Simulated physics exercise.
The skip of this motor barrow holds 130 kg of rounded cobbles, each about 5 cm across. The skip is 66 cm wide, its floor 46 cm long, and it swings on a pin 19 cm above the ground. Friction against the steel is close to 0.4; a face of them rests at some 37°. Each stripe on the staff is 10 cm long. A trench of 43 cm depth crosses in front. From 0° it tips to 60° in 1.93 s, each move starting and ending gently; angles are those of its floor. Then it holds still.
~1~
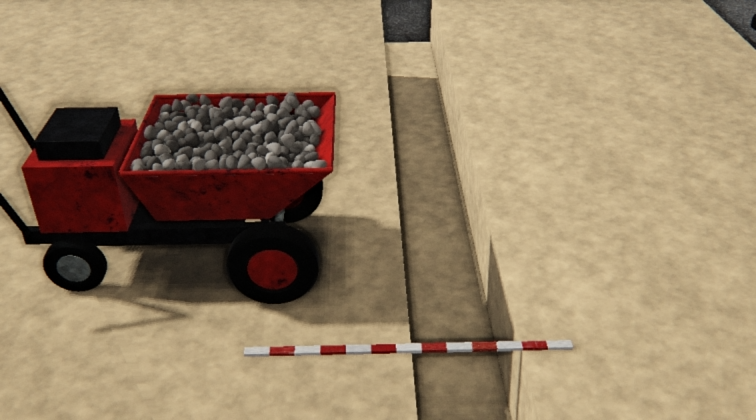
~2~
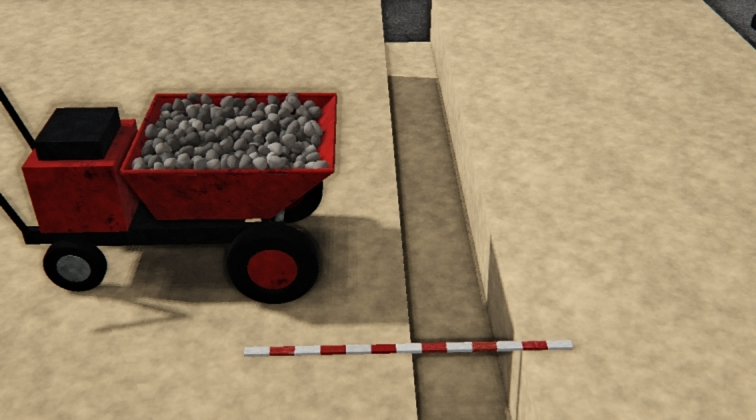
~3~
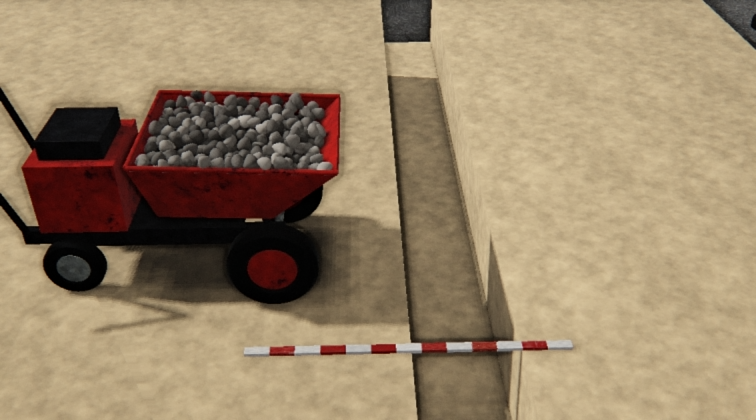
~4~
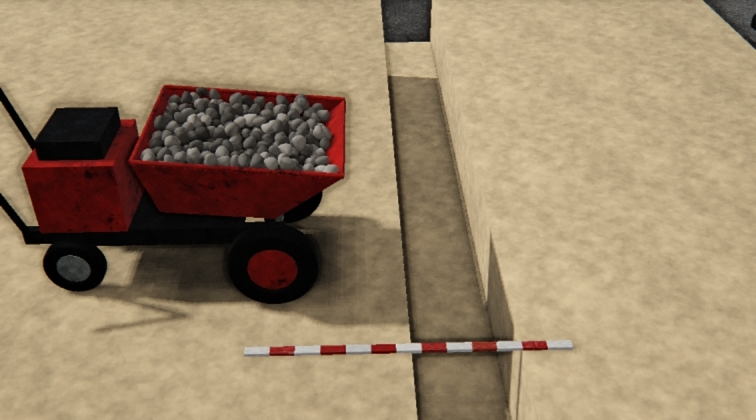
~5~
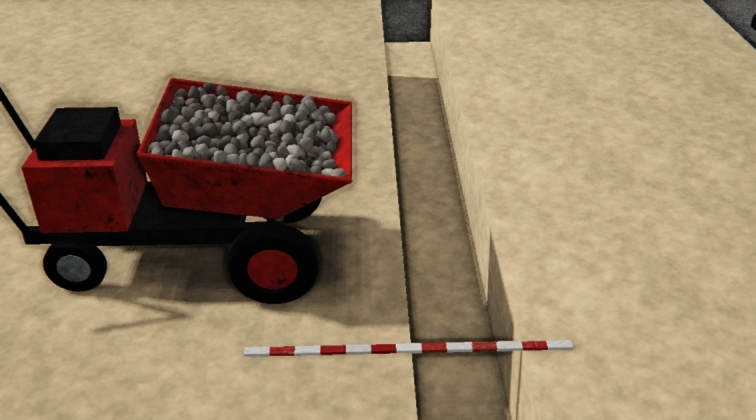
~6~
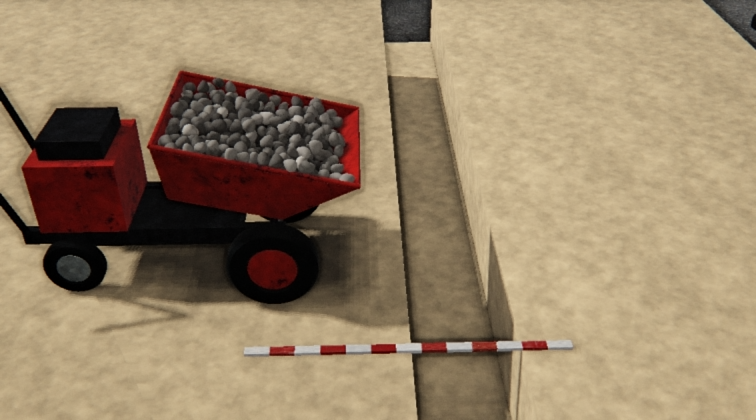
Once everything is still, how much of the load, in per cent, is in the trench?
Roughly 100 per cent ends in the trench.
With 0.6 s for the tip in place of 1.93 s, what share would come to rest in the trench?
Then about 100 per cent.
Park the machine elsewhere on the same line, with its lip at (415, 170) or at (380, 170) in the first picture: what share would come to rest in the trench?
Near 65 per cent from the first place, 95 from the second.
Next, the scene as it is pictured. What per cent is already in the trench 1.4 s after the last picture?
About 45 per cent by then.
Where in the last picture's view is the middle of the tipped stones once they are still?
Around (448, 311).
Then, 0.9 s after the last picture the floor is at 51°, 99 % in the skip; the foremost stones are at (407, 211).
Then, 1.4 s after the last picture the floor is at 60°, 55 % in the skip, 1 % short of the trench, 44 % in the trench; the foremost stones are at (488, 326).
Then, 1.8 s after the last picture the floor is at 60°, 31 % in the skip, 69 % in the trench; the foremost stones are at (489, 324).
Then, 3.7 s after the last picture the floor is at 60°, 0 % in the skip, 100 % in the trench; the foremost stones are at (489, 317).
